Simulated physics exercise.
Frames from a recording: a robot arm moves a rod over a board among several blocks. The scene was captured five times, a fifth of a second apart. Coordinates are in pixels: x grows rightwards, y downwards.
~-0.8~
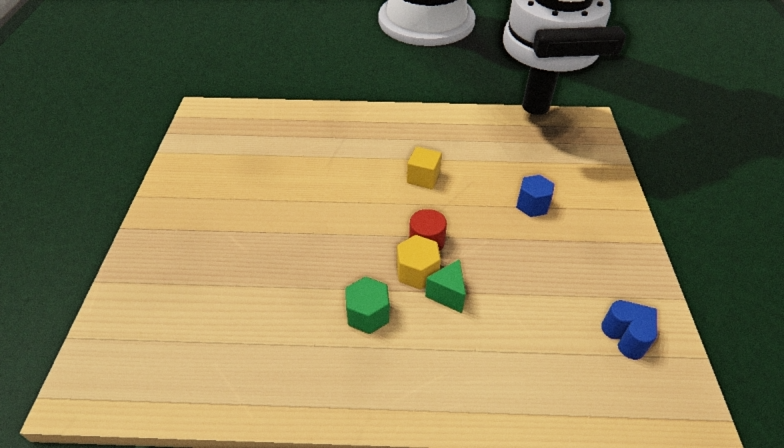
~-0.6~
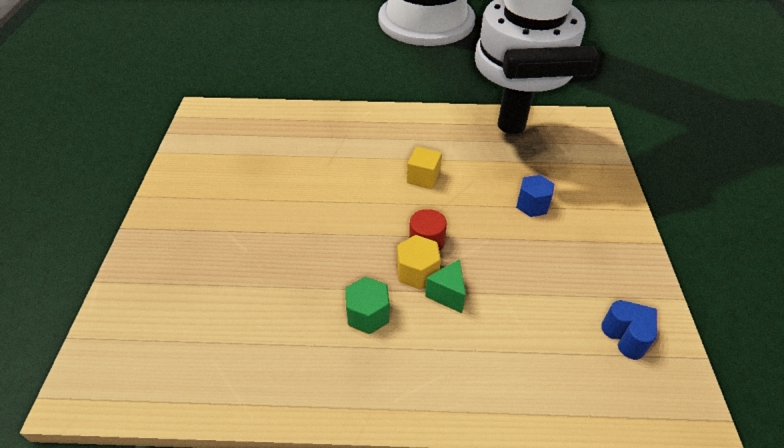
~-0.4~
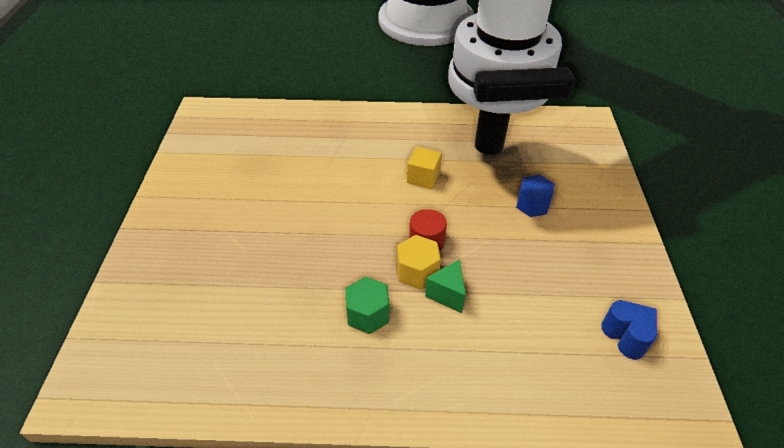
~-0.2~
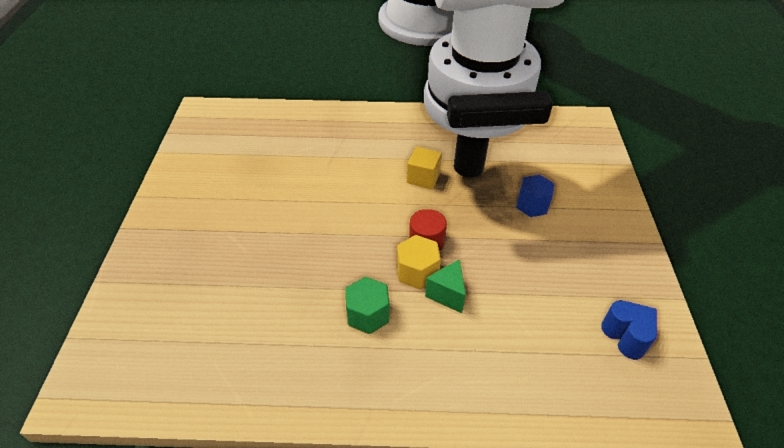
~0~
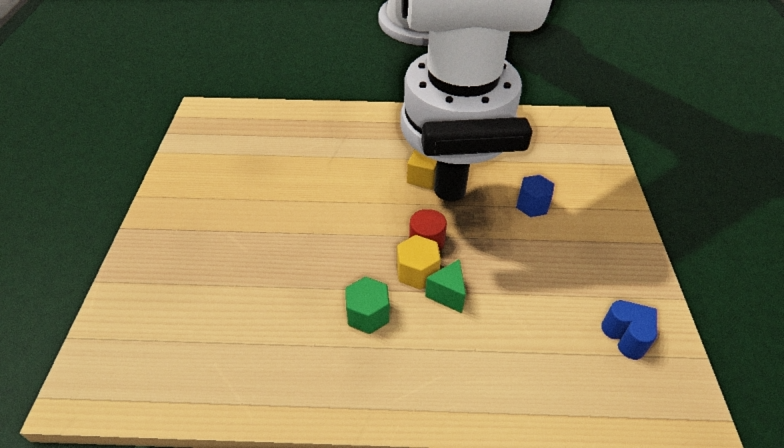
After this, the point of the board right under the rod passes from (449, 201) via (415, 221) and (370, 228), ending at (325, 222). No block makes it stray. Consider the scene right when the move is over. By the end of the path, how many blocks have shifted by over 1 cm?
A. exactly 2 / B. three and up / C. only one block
Answer: A.
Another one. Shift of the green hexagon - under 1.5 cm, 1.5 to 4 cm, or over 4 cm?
Moves under 1.5 cm.
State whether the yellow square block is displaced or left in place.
It stays put.
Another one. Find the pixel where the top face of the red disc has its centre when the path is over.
It is at (412, 231).
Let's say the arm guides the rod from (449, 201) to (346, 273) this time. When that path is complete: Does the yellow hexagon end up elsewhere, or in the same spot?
Once the path ends, it is somewhere new.
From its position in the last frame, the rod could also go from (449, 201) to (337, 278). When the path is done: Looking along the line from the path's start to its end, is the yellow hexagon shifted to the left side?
I'd say yes.
What follows on the original path. One third of the way, rod (415, 211); yellow hexagon (418, 258); red disc (423, 227).
Two thirds of the way, rod (369, 218); yellow hexagon (418, 264); red disc (412, 231).
At the end, rod (323, 212); green hexagon still; yellow hexagon (418, 264); yellow square block still; red disc (412, 231).
